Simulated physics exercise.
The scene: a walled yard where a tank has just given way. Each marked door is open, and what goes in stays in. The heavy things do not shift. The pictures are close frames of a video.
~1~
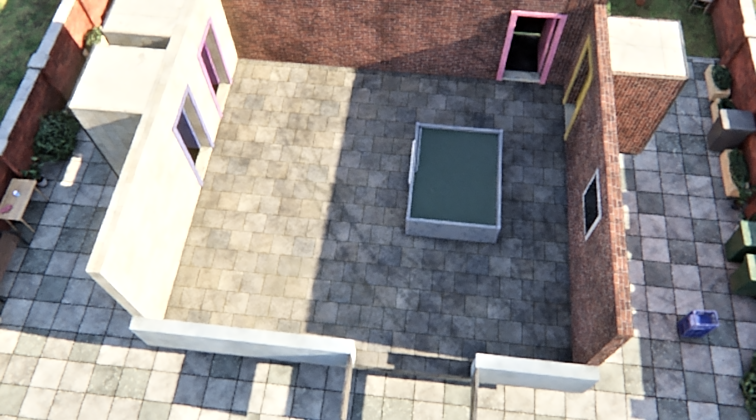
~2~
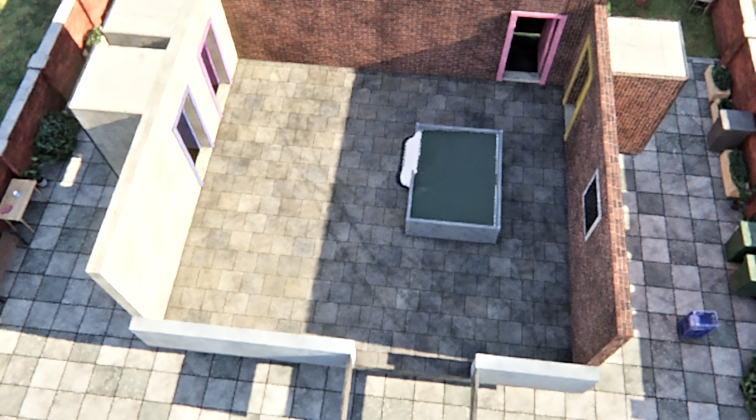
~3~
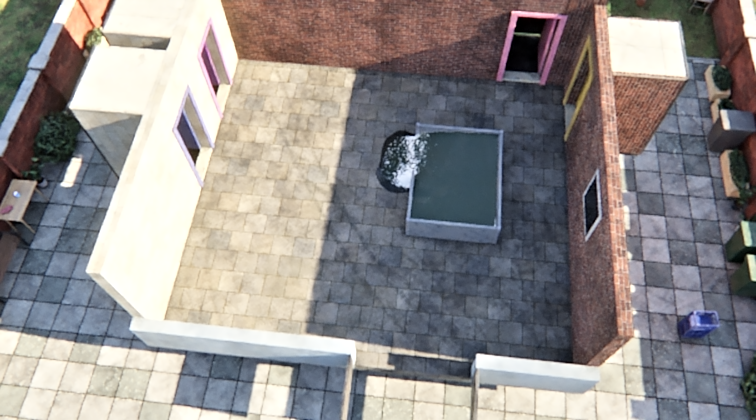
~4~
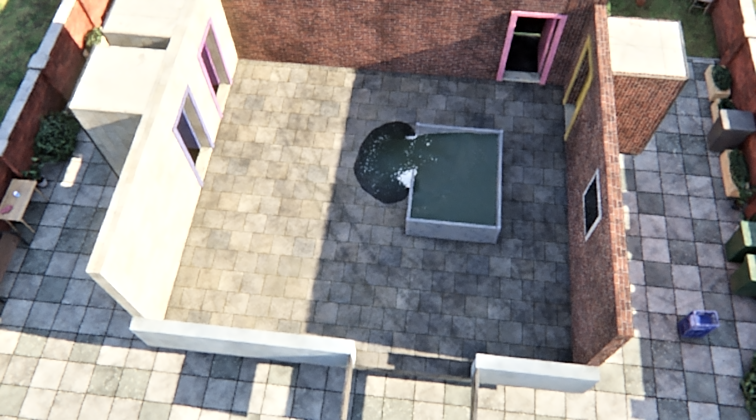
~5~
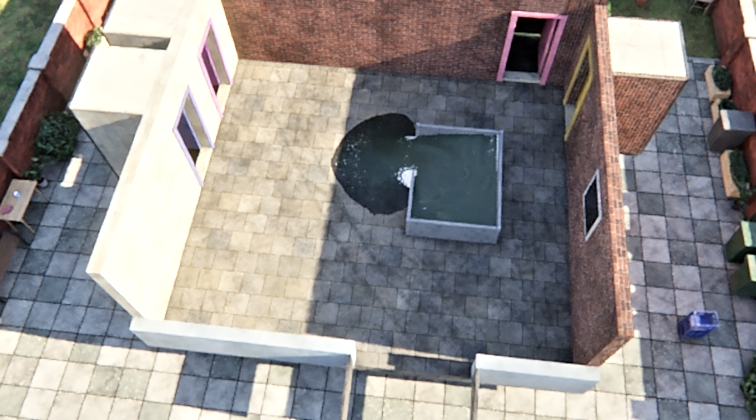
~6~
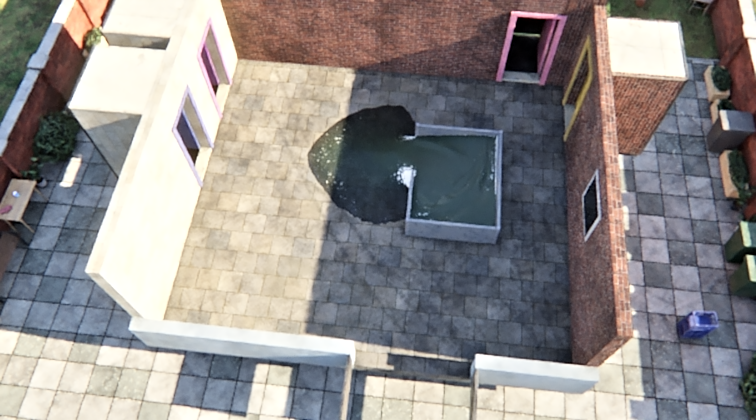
Dark water bursts through the left side of a low grey tank, foaming white at the gap, then spreads leftward over the paving in a widening rounded sheet. The walled yard is seen from high above by a still camera, with sun on its left half and shade on its right. Red brick walls stand behind and to the right, with pink and yellow openings, opposite a cream wall.
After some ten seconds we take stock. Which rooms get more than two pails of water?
One by one: The pink door holds within the limit; the yellow door holds within the limit; the blue door floods; the purple door floods.
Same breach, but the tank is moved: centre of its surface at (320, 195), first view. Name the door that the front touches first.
First comes the blue one.
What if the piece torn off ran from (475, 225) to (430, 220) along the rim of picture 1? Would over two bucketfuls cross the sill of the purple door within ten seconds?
In short: Purple door stays under.
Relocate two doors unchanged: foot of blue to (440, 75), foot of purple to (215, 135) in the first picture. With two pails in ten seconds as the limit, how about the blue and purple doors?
The blue door holds; the purple door is over.
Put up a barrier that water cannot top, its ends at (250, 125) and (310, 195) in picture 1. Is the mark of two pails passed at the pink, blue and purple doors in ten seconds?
My reading: The pink one keeps below it, the blue one takes less, the purple one goes over.
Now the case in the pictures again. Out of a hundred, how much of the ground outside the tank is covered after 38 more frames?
Near 45 in a hundred.
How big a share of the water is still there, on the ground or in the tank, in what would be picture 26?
About 92 per cent.
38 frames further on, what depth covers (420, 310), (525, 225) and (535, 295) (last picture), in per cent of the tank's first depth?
In turn 0, 0 and 0 in a hundred.
A moment on, water covers 20 % of the floor; the pink door not reached, the yellow door not reached, the blue door not reached, the purple door not reached.
Next, water covers 35 % of the floor; the pink door not reached, the yellow door not reached, the blue door under two buckets in, the purple door under two buckets in.
Then, water covers 40 % of the floor; the pink door not reached, the yellow door not reached, the blue door far over two buckets in, the purple door far over two buckets in.
Later, water covers 45 % of the floor; the pink door not reached, the yellow door not reached, the blue door far over two buckets in, the purple door far over two buckets in.
In the end, water covers 65 % of the floor; the pink door not reached, the yellow door not reached, the blue door far over two buckets in, the purple door far over two buckets in.
